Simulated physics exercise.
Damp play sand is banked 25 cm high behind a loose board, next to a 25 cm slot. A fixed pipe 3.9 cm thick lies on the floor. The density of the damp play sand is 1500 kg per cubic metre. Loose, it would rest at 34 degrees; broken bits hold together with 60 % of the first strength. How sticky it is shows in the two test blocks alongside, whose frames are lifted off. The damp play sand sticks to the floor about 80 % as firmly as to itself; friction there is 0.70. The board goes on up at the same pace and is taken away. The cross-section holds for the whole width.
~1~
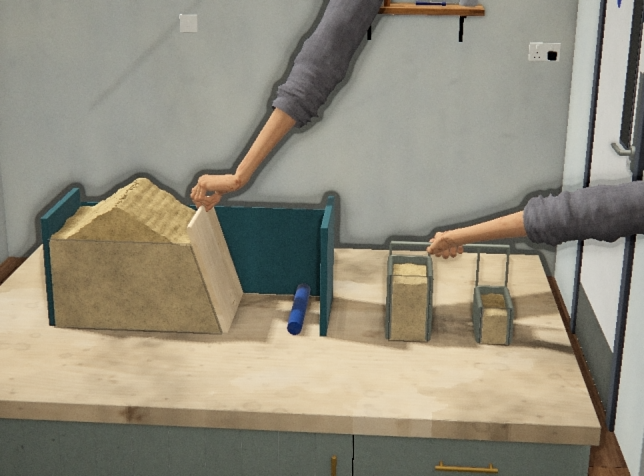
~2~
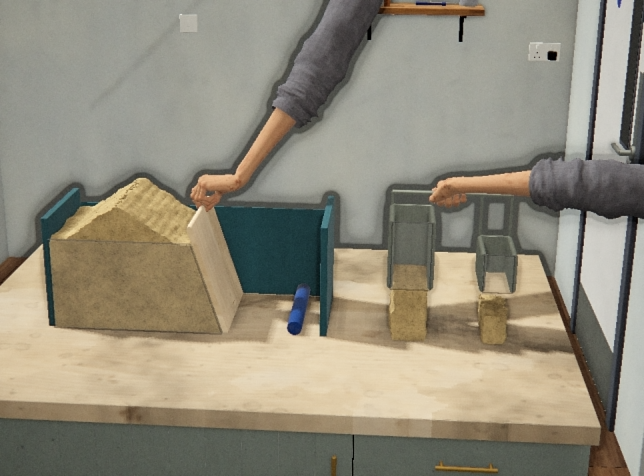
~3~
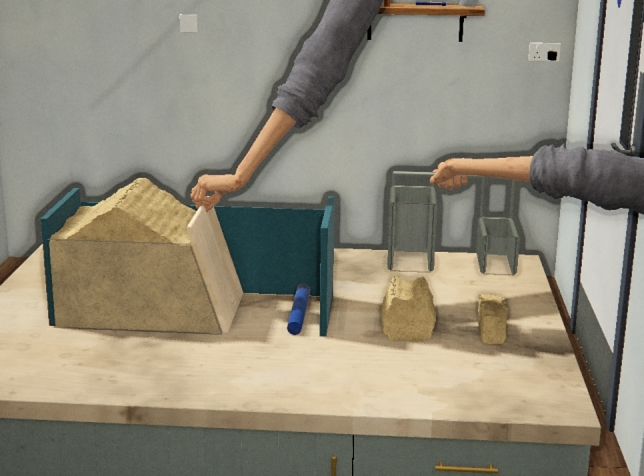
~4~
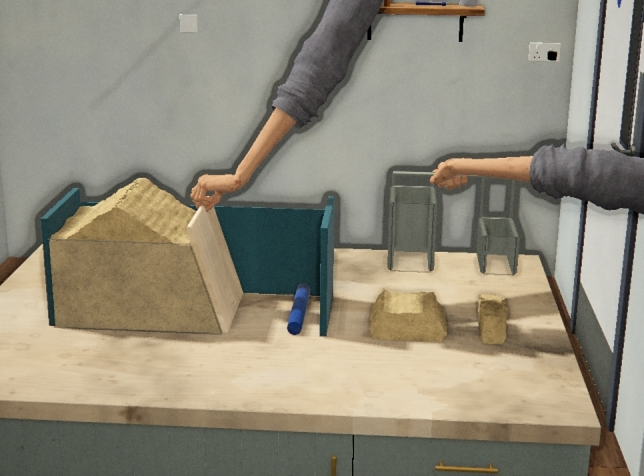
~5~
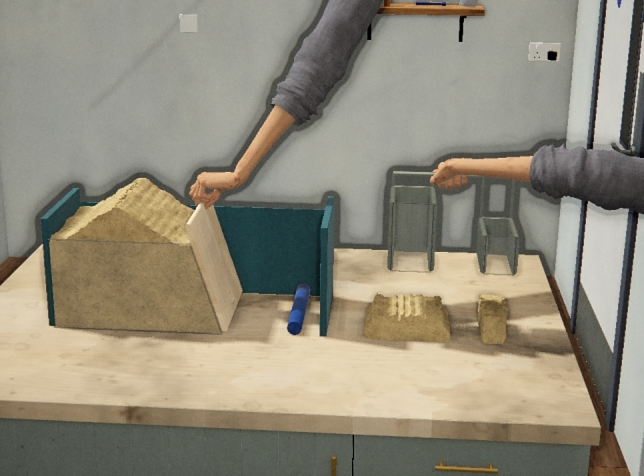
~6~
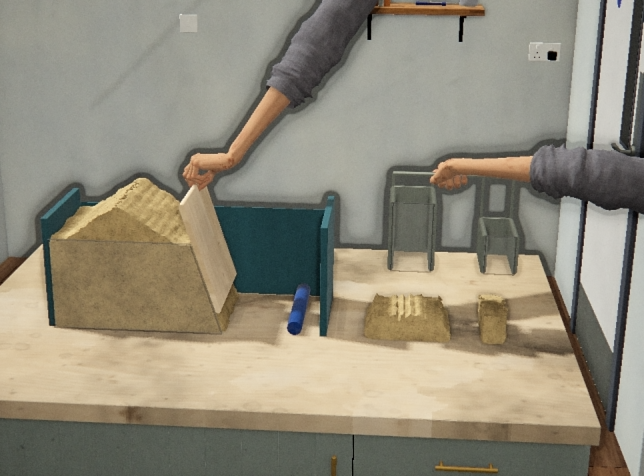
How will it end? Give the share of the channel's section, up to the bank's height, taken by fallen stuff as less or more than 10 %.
The share of the channel's section, up to the bank's height, taken by fallen stuff is more than 10 %.
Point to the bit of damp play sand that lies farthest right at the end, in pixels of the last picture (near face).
Around (266, 326).
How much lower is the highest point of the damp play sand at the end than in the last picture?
Roughly 5.0 cm.
Another 0.22 s on from the sixth picture, the face still stands, with nothing on top of the pipe; the channel is 0 % full.
Another 0.48 s on from the sixth picture, the face still stands, with nothing on top of the pipe; the channel is 0 % full.
Another 0.74 s on from the sixth picture, the face still stands, with nothing on top of the pipe; the channel is 1 % full.
Another 1.00 s on from the sixth picture, the fallen stuff reaches 28 % of the way across, with nothing on top of the pipe; the channel is 12 % full.
Another 1.52 s on from the sixth picture, at the end, the fallen stuff reaches 45 % of the way across, with nothing on top of the pipe; the channel is 18 % full.
